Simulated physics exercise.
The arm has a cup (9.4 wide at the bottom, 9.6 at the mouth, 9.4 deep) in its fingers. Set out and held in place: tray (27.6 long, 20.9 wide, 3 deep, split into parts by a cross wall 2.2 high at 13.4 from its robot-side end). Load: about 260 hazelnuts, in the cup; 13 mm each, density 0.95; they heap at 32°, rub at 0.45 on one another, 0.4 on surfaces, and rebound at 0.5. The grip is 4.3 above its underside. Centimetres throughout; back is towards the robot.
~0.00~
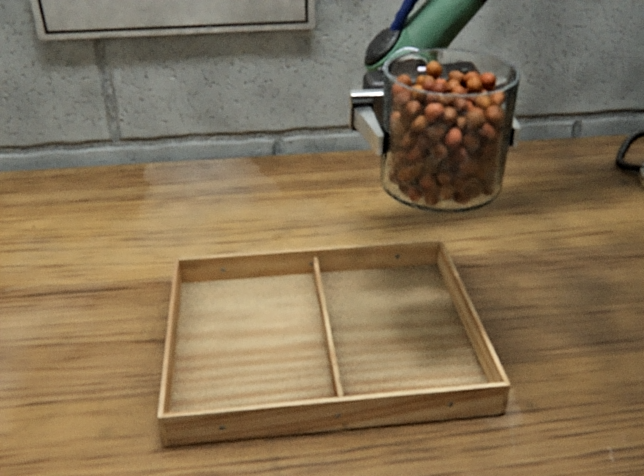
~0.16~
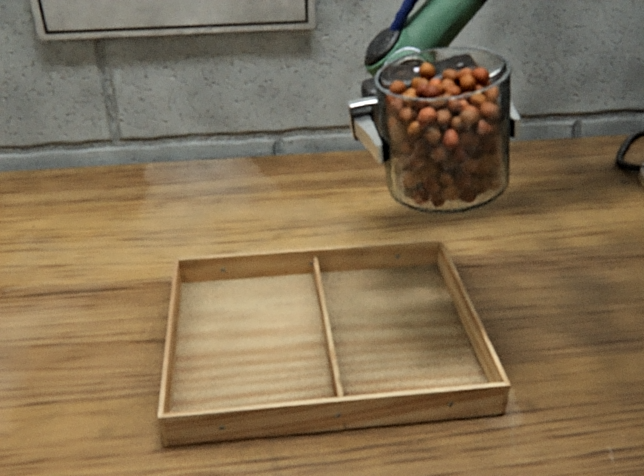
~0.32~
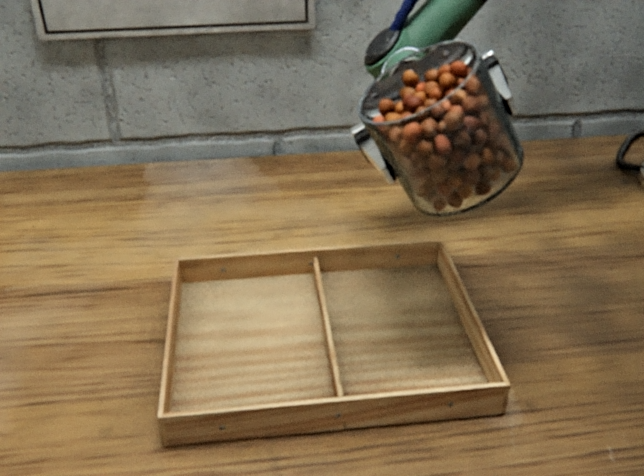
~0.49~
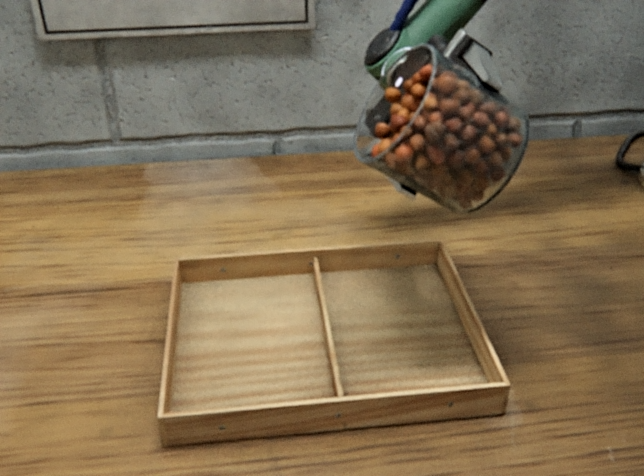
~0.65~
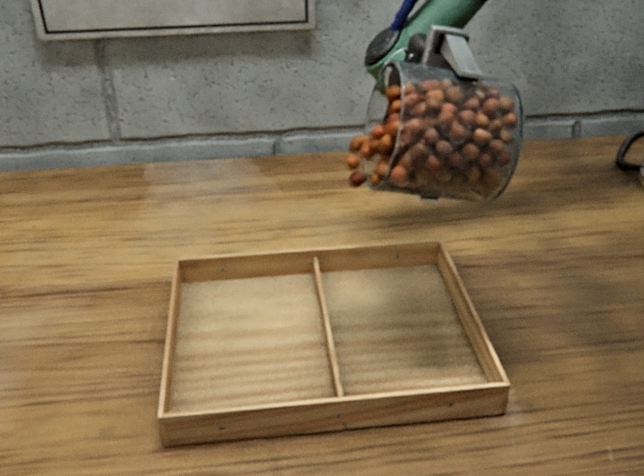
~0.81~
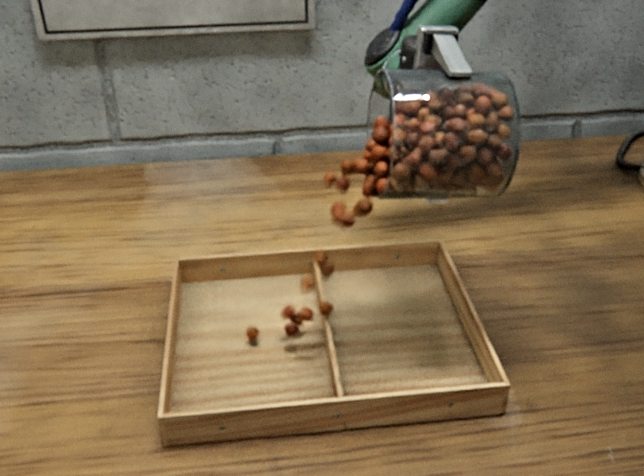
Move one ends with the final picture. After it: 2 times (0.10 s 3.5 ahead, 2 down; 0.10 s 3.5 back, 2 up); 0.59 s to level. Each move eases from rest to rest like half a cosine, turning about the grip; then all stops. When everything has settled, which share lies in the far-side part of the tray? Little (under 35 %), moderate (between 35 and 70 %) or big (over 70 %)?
A moderate share, between 35 and 70 %, ends in the far-side part of the tray.
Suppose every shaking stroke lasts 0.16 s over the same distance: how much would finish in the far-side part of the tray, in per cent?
It would be near 45 per cent.
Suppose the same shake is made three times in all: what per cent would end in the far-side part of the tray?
In that case some 60 per cent.
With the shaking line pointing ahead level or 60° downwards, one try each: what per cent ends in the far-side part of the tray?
Some 75 and 40 per cent.
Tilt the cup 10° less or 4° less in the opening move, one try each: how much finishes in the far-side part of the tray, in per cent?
About 40 and 50 per cent.
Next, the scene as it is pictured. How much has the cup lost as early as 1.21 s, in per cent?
Near 50 per cent so far.
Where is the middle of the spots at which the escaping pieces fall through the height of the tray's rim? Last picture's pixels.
Around (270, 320).
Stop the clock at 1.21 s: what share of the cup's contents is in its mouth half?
Some 70 per cent.
By 1.21 s, tilted 86° forward, highest piece 21 above the table; 130 in the cup, 99 in the far-side part, 8 in the robot-side part, 24 in flight or on a rim.
By 1.60 s, tilted 22° forward, highest piece 24 above the table; 143 in the far-side part, 97 in the cup, 19 in the robot-side part, 1 on the table or floor, 1 in flight or on a rim.
By 2.00 s, level, highest piece 22 above the table; 144 in the far-side part, 97 in the cup, 19 in the robot-side part, 1 on the table or floor.
By 3.05 s, level, highest piece 22 above the table; 144 in the far-side part, 97 in the cup, 19 in the robot-side part, 1 on the table or floor.
Final count, 144 in the far-side part, 97 in the cup, 19 in the robot-side part, 1 on the table or floor. That is 55 % in the far-side part of the tray.
